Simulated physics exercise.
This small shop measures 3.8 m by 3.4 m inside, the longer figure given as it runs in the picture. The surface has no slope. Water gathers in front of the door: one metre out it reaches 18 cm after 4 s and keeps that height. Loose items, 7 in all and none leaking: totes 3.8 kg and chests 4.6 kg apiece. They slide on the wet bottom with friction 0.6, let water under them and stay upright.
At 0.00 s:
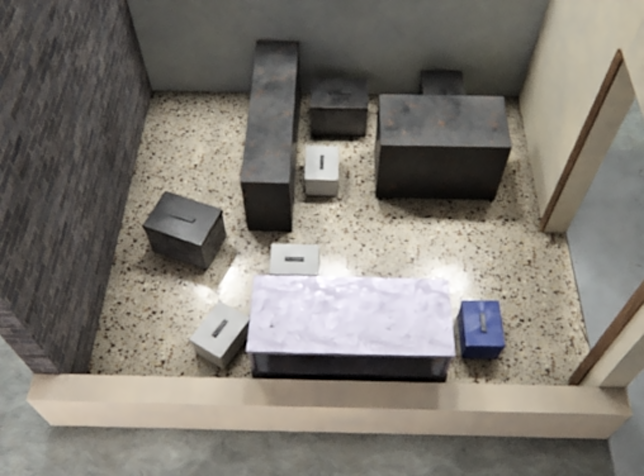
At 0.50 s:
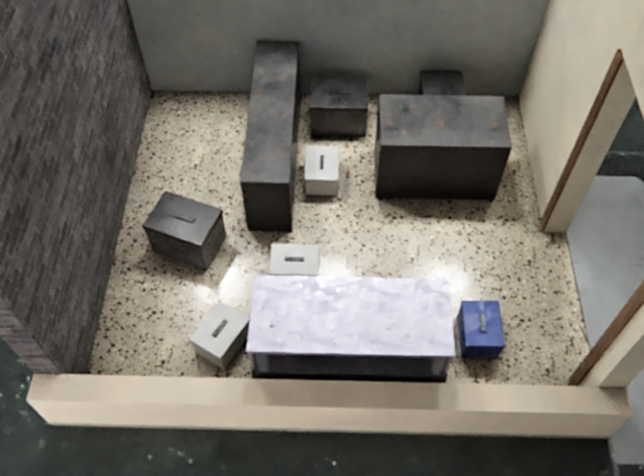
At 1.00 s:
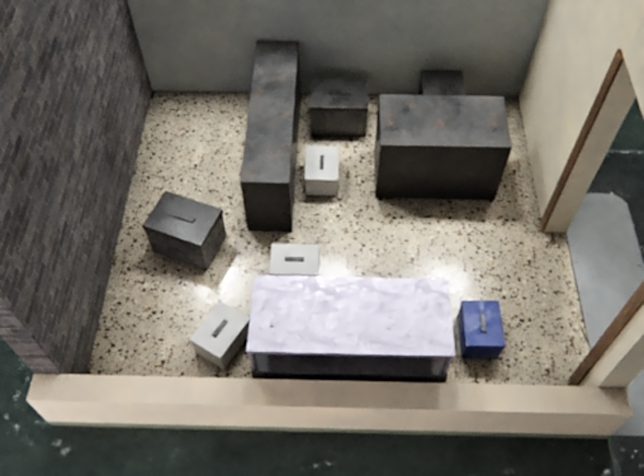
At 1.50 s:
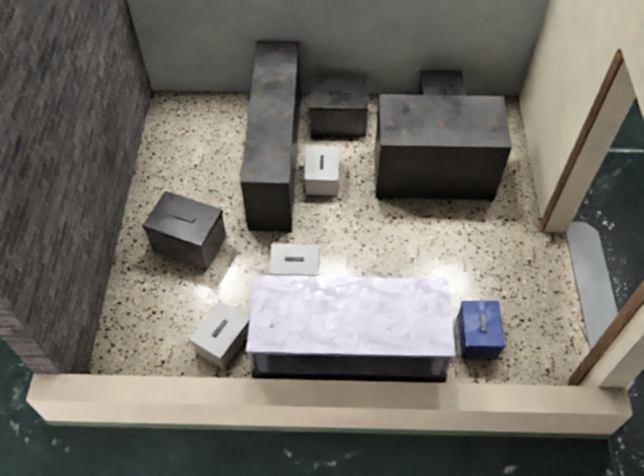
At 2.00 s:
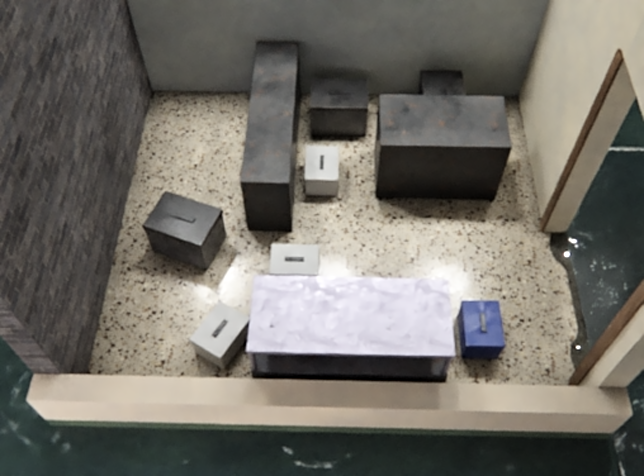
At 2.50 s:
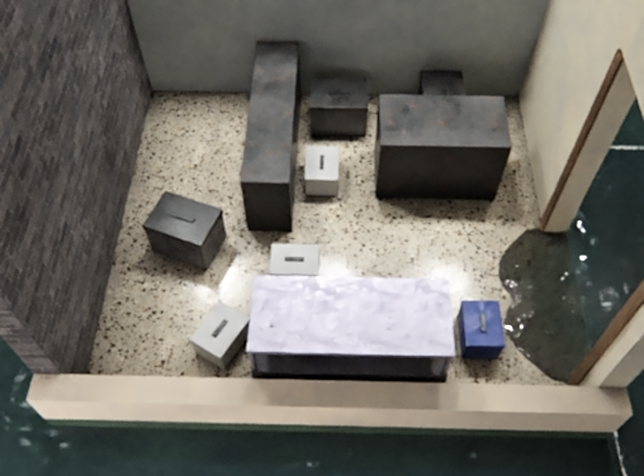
In a small shop seen from above, dark water spread over the ground outside and crept in through the doorway on the right, pooling near the blue tote while everything inside stayed still.
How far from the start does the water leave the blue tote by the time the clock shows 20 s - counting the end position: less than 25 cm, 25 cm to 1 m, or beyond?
The blue tote travels far.
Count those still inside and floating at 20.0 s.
At that moment 7.
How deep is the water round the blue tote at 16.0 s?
Roughly 16 cm.
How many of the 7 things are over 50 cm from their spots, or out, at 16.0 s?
I count 7.
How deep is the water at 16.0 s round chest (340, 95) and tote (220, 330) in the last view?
About 14 and 16 cm.
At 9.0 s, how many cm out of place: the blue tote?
About 300 cm.
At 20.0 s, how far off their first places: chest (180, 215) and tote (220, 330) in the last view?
In that order: 80 cm, 30 cm.
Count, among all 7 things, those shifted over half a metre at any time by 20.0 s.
That makes 7.
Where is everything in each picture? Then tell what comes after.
In the first picture, the blue tote at (483, 323), on the bottom; 0.0 m2 under water; 0 of 7 have shifted.
In the second picture, the blue tote at (483, 323), on the bottom; 0.0 m2 under water; 0 of 7 have shifted.
In the third picture, the blue tote at (483, 323), on the bottom; 0.0 m2 under water; 0 of 7 have shifted.
In the fourth picture, the blue tote at (483, 323), on the bottom; water covers 0.0 m2; 0 of 7 have shifted.
In the fifth picture, the blue tote at (483, 323) rests on the ground; water covers 0.0 m2; 0 of 7 have shifted.
In the sixth picture, the blue tote at (483, 323) rests on the ground; water covers 0.4 m2; 0 of 7 have shifted.
After 4.0 s the blue tote is near (459, 334), 0.2 m from its start, aground; 0 afloat.
After 9.0 s the blue tote is near (126, 214), 3.1 m from its start, afloat; 7 afloat.
After 16.0 s the blue tote is near (201, 99), 3.3 m from its start, afloat; 7 afloat.
After 20.0 s the blue tote is near (177, 112), 3.4 m from its start, afloat; 7 afloat.
